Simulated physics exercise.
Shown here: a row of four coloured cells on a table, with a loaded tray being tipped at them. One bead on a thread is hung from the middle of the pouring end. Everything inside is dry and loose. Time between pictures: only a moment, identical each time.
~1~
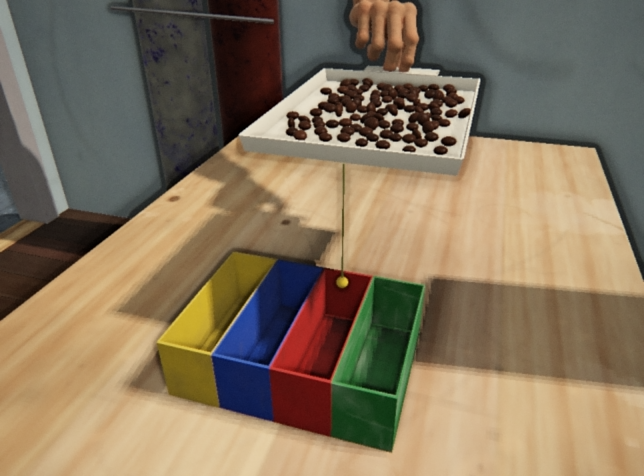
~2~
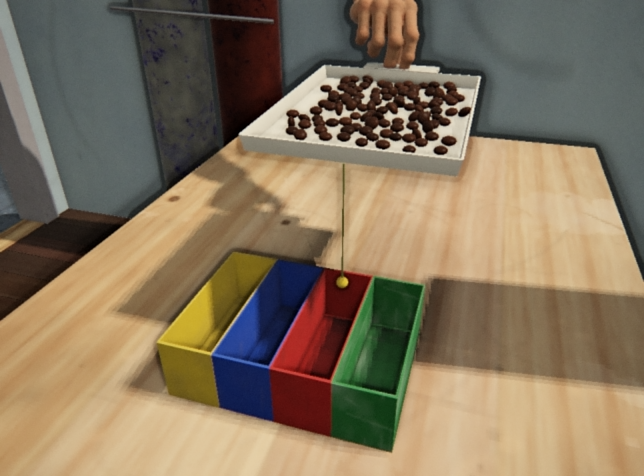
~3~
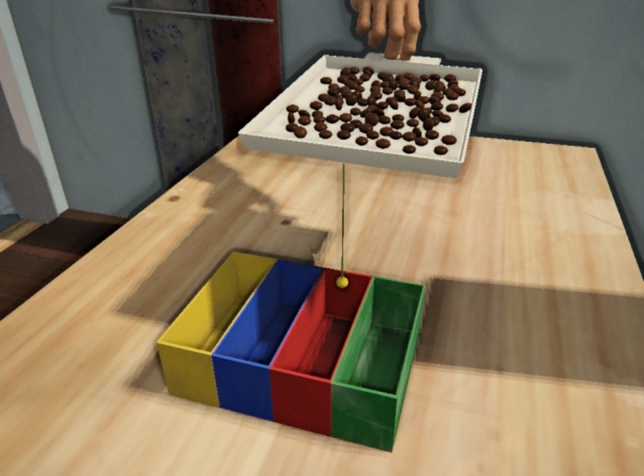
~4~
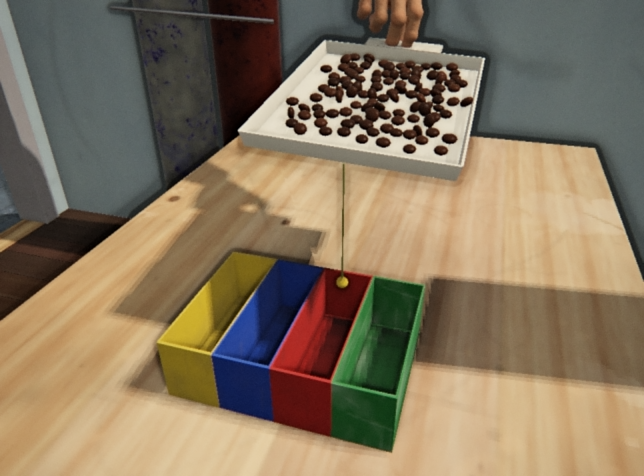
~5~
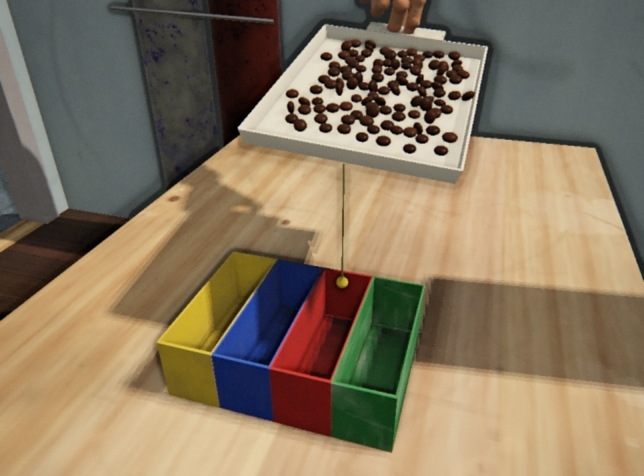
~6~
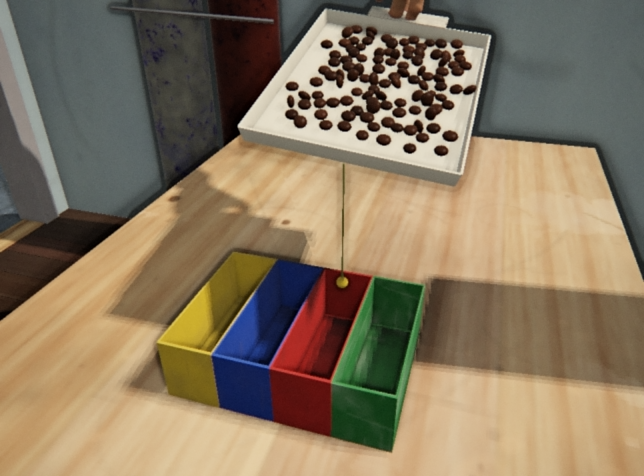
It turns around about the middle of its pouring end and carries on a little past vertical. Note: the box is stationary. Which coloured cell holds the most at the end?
The green cell holds the most.
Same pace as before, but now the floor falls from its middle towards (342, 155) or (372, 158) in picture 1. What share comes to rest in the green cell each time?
In turn, 30 percent and then 40 percent.
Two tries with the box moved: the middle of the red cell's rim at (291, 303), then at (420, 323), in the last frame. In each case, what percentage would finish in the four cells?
Close to 10 per cent, followed by close to 100 per cent.
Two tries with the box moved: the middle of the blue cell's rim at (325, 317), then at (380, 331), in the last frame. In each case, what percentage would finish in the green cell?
Trial 1 50%, trial 2 10%.
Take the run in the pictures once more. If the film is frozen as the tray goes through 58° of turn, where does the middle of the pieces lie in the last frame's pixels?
Close to (416, 139).
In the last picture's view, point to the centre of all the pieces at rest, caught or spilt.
Near (423, 394), more or less.
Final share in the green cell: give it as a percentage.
Result: Around 30 in a hundred.
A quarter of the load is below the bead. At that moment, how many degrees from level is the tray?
About 75 degrees.
Just after the last frame, tray tipped steeply; almost all on the tray; just a few falling or outside the box.
A moment on, tray tipped right over; roughly a third on the tray; roughly a quarter in the green cell; just a few in the red cell; roughly half falling or outside the box.
Further on, tray tipped past a quarter turn; roughly a third in the green cell; about a tenth in the red cell; roughly two thirds falling or outside the box.
When it is over, tray tipped past a quarter turn; roughly a third in the green cell; about a tenth in the red cell; not one in the blue cell; not one in the yellow cell; roughly two thirds outside the box.
